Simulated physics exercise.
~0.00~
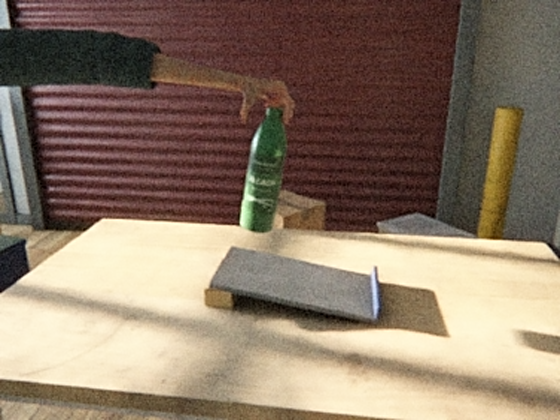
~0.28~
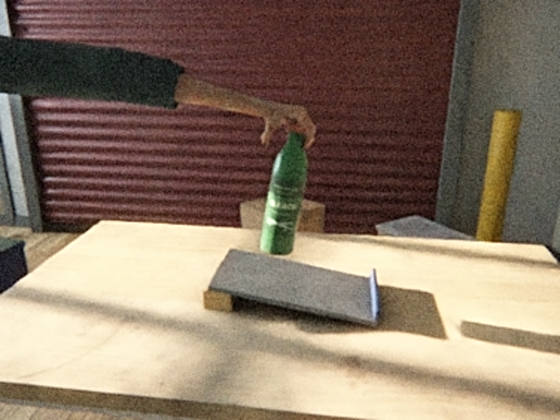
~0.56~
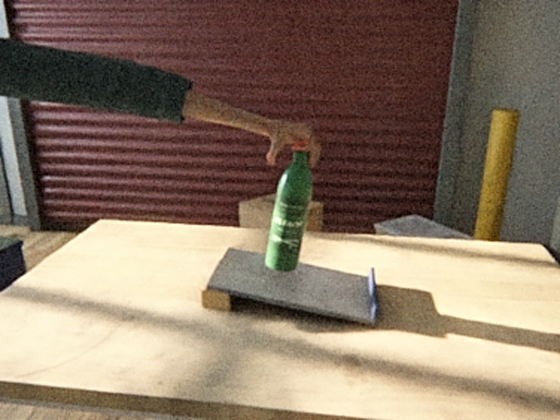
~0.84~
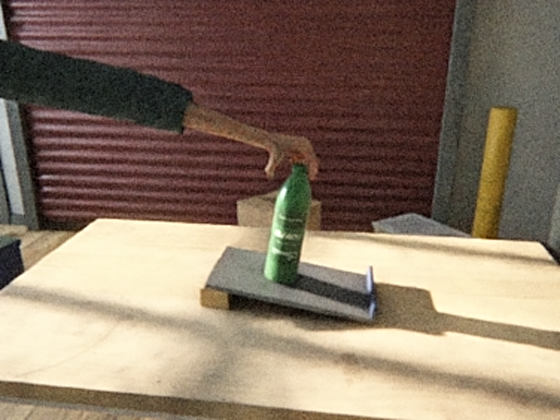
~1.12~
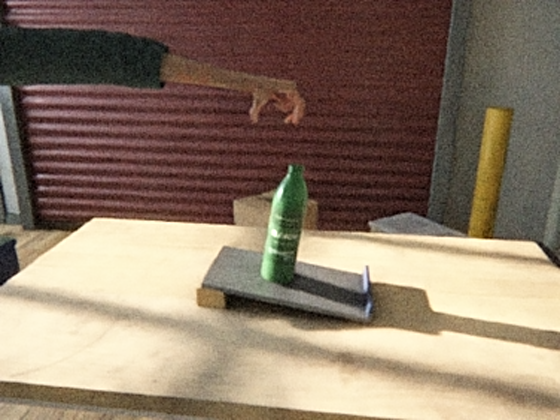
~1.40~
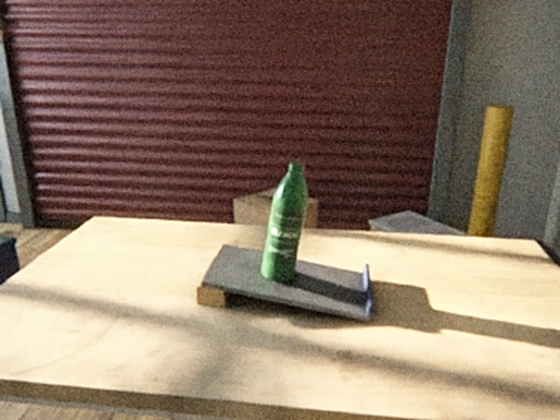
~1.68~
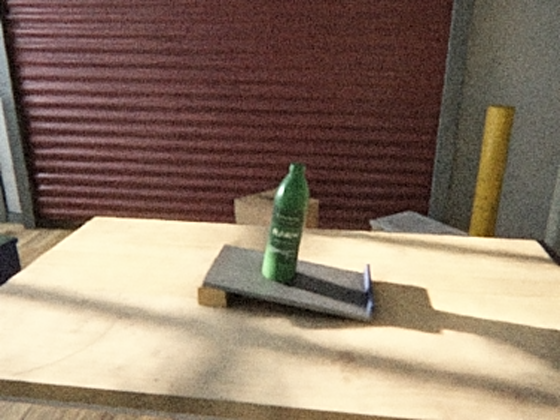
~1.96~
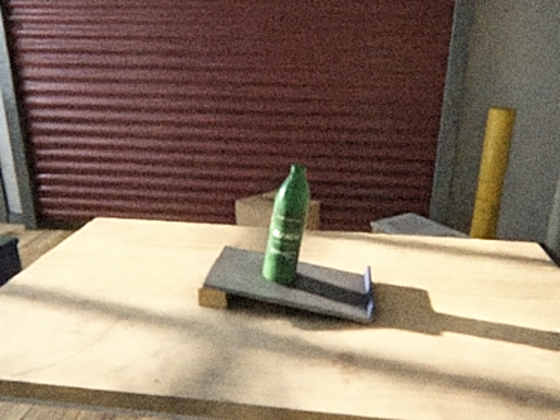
In the video, a hand lowers a green bottle onto a gray board that slopes down to the right, propped on a small wooden block on a table. The fingers let go and the hand withdraws, and the bottle stays standing on the board, leaning slightly.
